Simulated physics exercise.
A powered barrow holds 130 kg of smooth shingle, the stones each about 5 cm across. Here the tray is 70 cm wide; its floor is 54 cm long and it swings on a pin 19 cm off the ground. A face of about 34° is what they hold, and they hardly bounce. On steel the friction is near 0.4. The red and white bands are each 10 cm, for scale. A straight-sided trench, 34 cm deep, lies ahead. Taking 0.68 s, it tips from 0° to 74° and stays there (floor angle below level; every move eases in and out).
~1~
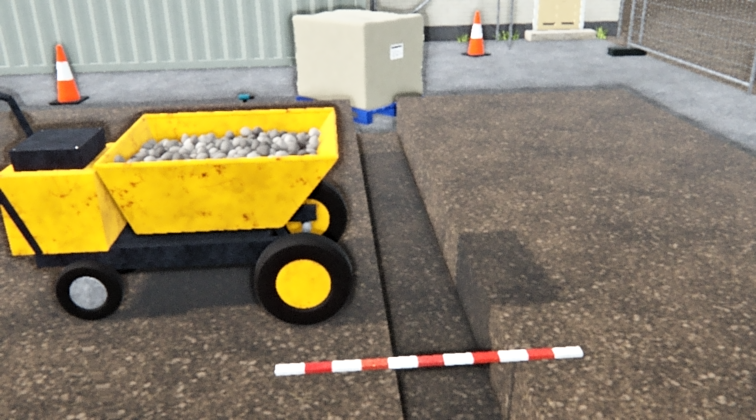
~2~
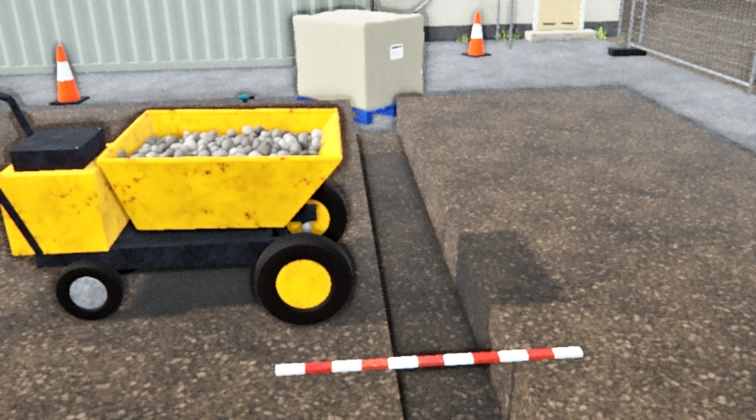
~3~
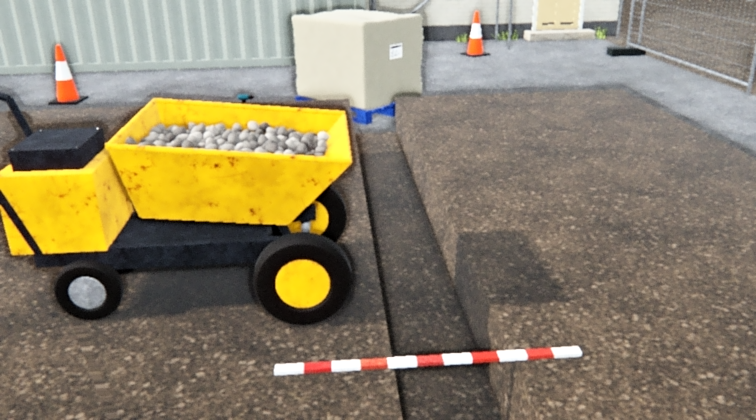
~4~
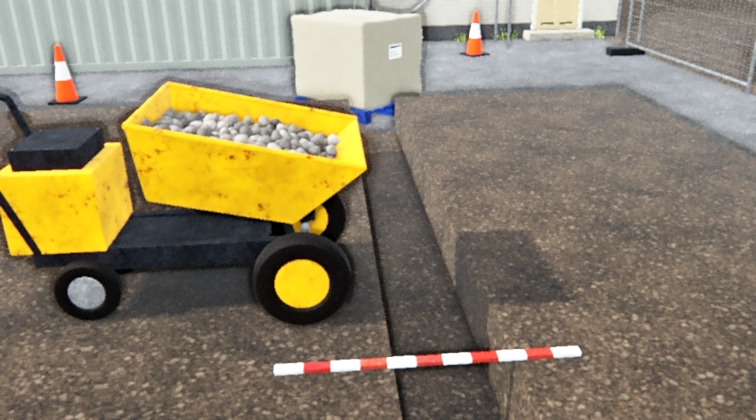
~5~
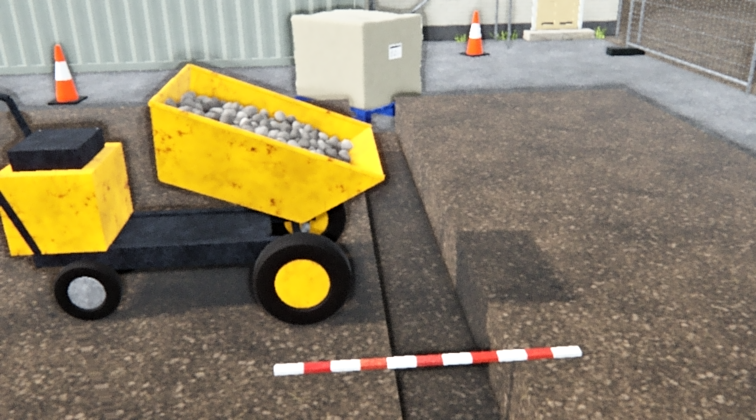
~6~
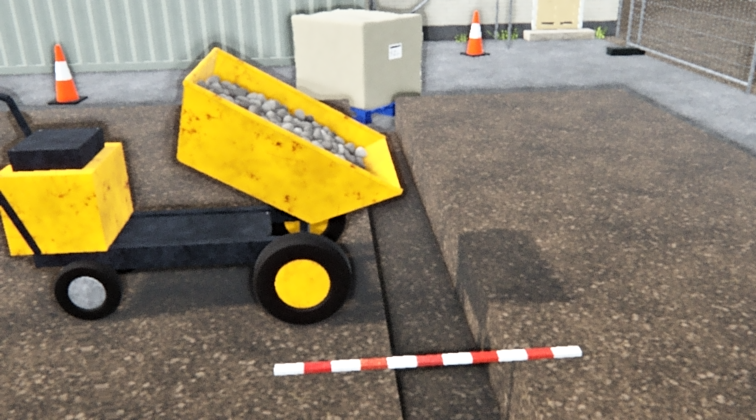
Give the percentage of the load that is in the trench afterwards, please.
Near 47 per cent of the load.
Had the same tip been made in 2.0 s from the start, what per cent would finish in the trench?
Trench share: Approx. 70%.
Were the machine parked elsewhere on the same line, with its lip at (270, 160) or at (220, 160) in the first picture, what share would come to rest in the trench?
Roughly 95 percent for the first, and 85 percent for the second.
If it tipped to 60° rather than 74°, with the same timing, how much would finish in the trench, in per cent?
In that case some 50 per cent.
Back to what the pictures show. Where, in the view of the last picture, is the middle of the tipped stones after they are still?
At about pixel (493, 272) in the last view.
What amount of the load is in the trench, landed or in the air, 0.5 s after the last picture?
Something like 20 in a hundred.
Then, 0.2 s after the last picture the floor is at 62°, 100 % in the tray; the foremost stones are at (420, 214).
Then, 0.5 s after the last picture the floor is at 74°, 62 % in the tray, 22 % in the trench, 16 % past the trench; the foremost stones are at (523, 276).
Then, 0.8 s after the last picture the floor is at 74°, 9 % in the tray, 38 % in the trench, 53 % past the trench; the foremost stones are at (716, 275).
Then, 2.8 s after the last picture the floor is at 74°, 0 % in the tray, 47 % in the trench, 53 % past the trench; the foremost stones are past the picture's edge.
